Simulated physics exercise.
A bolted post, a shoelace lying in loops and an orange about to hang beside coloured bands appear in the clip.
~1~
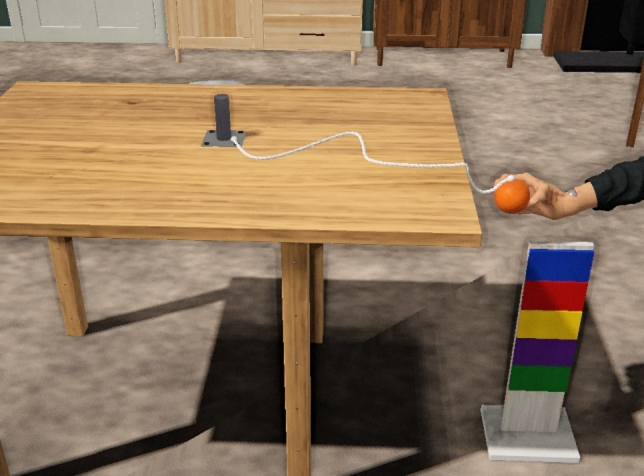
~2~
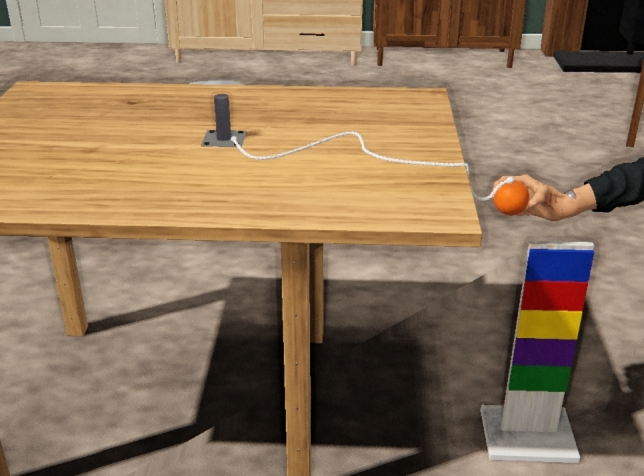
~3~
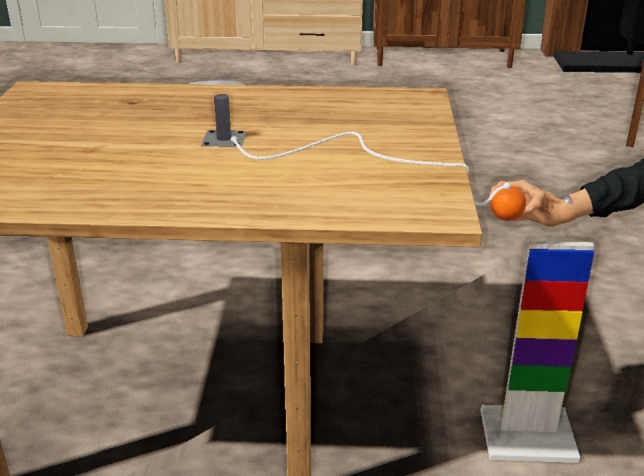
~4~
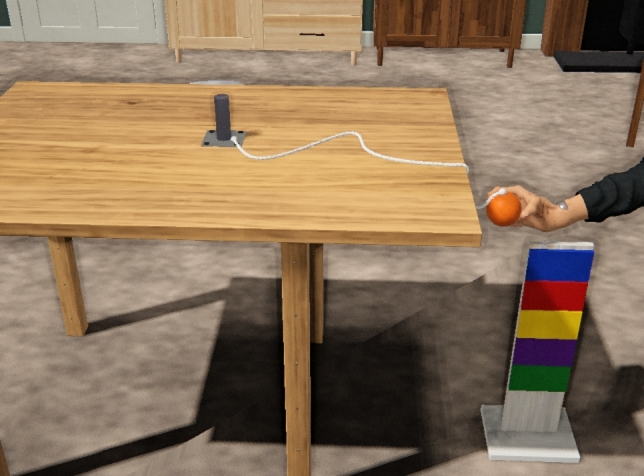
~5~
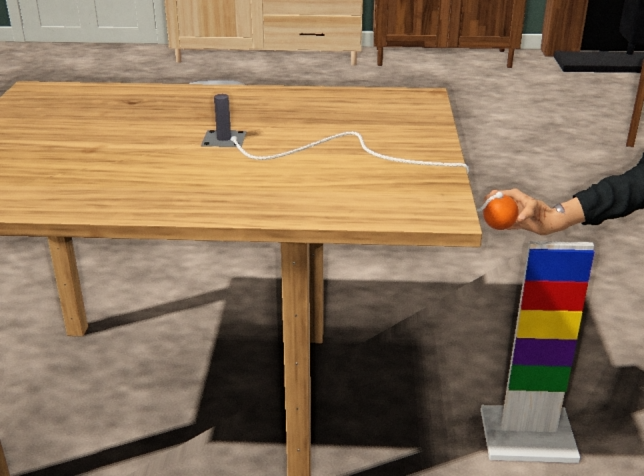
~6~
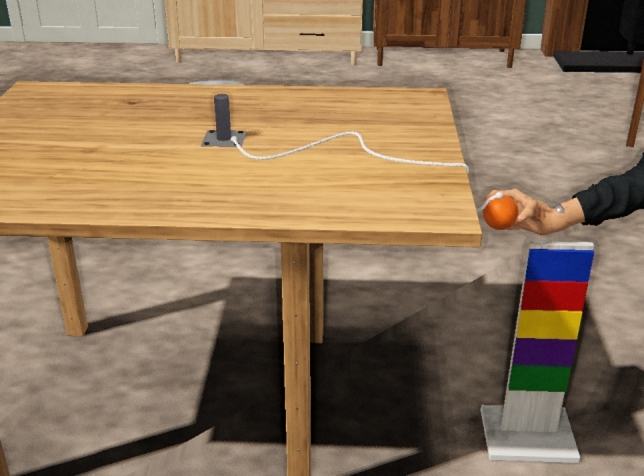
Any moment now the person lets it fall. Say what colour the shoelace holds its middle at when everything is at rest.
That would be yellow.
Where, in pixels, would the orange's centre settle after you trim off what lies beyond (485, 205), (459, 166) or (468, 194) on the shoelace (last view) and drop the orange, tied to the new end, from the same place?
Well, that gives around (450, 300) the first time, (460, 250) the next and (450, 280) the last.
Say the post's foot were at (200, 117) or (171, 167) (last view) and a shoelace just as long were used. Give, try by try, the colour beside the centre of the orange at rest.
Try one - red; try two - red.
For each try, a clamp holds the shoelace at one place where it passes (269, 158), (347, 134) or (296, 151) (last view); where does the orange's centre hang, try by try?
(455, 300); (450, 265); (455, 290).
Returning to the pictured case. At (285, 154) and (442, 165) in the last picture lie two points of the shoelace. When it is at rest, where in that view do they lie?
(317, 143) and (457, 215), roughly.
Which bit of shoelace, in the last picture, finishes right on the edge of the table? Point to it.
You'll find it close to (379, 156).
Soon after, orange near (458, 295); level with red.
After that, orange near (429, 308); level with yellow.
In the end, orange near (448, 312); level with yellow. The shoelace holds its middle at yellow.
